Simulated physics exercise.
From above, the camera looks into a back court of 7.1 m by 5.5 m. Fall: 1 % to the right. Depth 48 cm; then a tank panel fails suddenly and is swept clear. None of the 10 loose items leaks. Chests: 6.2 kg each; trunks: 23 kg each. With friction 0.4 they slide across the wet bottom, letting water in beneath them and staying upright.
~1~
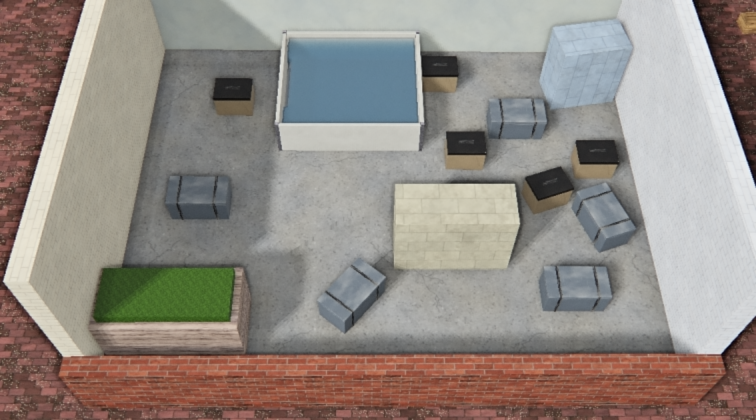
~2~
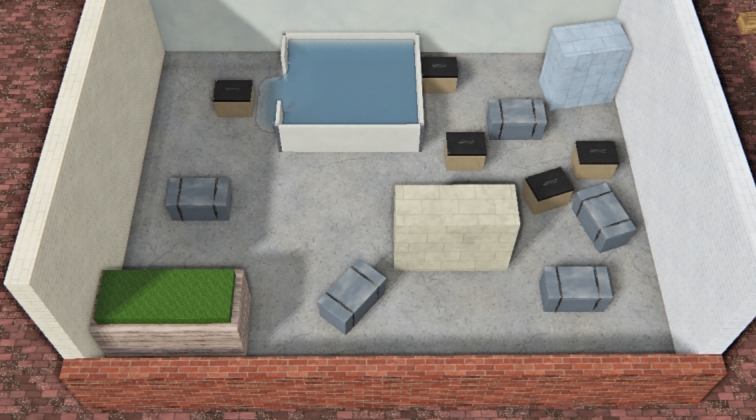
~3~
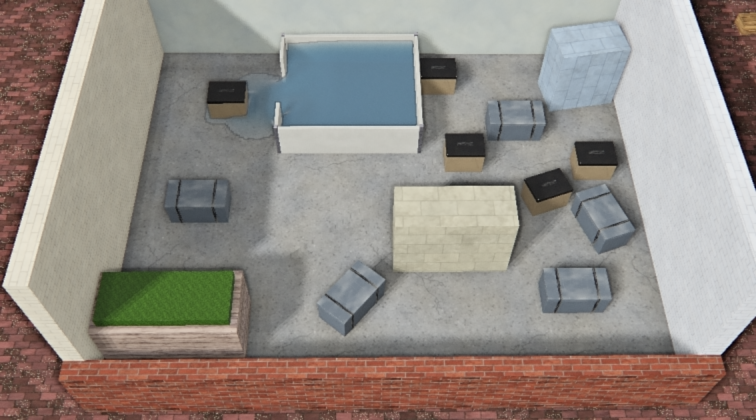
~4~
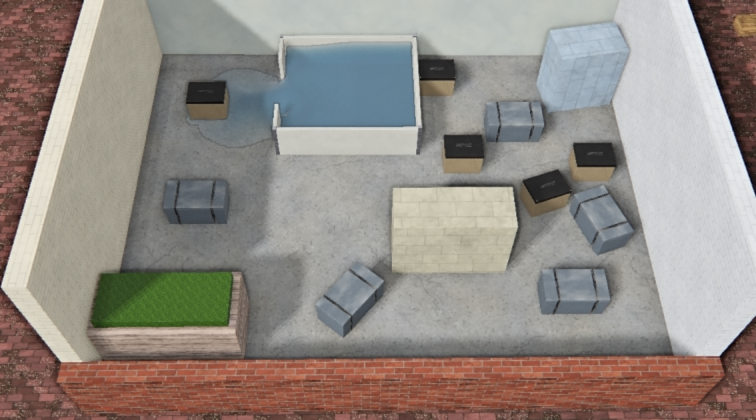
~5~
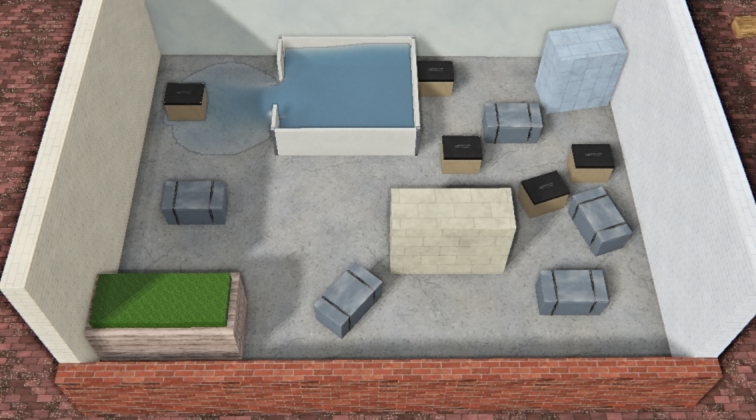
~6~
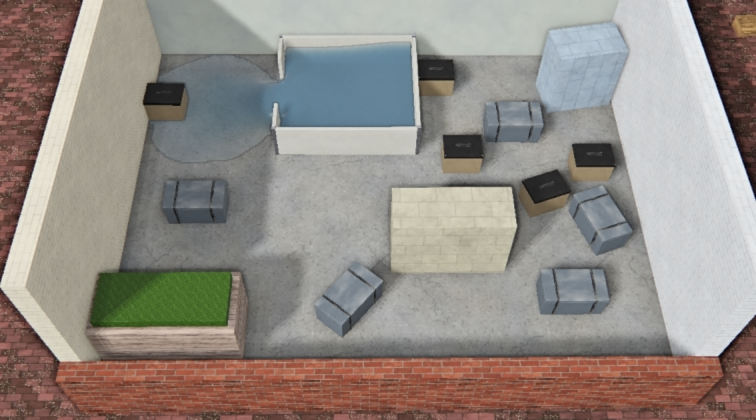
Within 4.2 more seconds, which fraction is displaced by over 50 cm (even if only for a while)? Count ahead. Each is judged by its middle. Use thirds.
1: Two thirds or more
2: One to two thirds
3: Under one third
Under one third.
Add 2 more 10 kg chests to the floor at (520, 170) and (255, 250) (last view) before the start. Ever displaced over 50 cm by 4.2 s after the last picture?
The first comes out within the limit, the second beyond the limit.
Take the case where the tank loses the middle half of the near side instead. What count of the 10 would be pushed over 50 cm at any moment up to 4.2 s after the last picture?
You'd get 3 in that case.
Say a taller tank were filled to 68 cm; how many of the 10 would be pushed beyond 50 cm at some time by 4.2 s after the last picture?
In that case the number is 3.
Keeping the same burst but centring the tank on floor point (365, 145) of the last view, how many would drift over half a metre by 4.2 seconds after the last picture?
Result: 3.
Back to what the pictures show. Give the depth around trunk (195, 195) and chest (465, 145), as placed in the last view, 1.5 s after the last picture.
Close to 4 and 0 centimetres.
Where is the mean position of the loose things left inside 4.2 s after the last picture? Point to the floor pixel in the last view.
I'd put it close to (456, 207) in the last view.
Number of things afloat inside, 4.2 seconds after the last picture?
At that point I count 1.
Then, 0.4 s after the last picture 1 of 10 are over 50 cm from their spots; 1 afloat.
Then, 1.5 s after the last picture 1 of 10 are over 50 cm from their spots; 1 afloat.
Then, 2.8 s after the last picture 2 of 10 are over 50 cm from their spots; 1 afloat.
Then, 4.2 s after the last picture 2 of 10 are over 50 cm from their spots, and 2 have been at some point; 1 afloat.
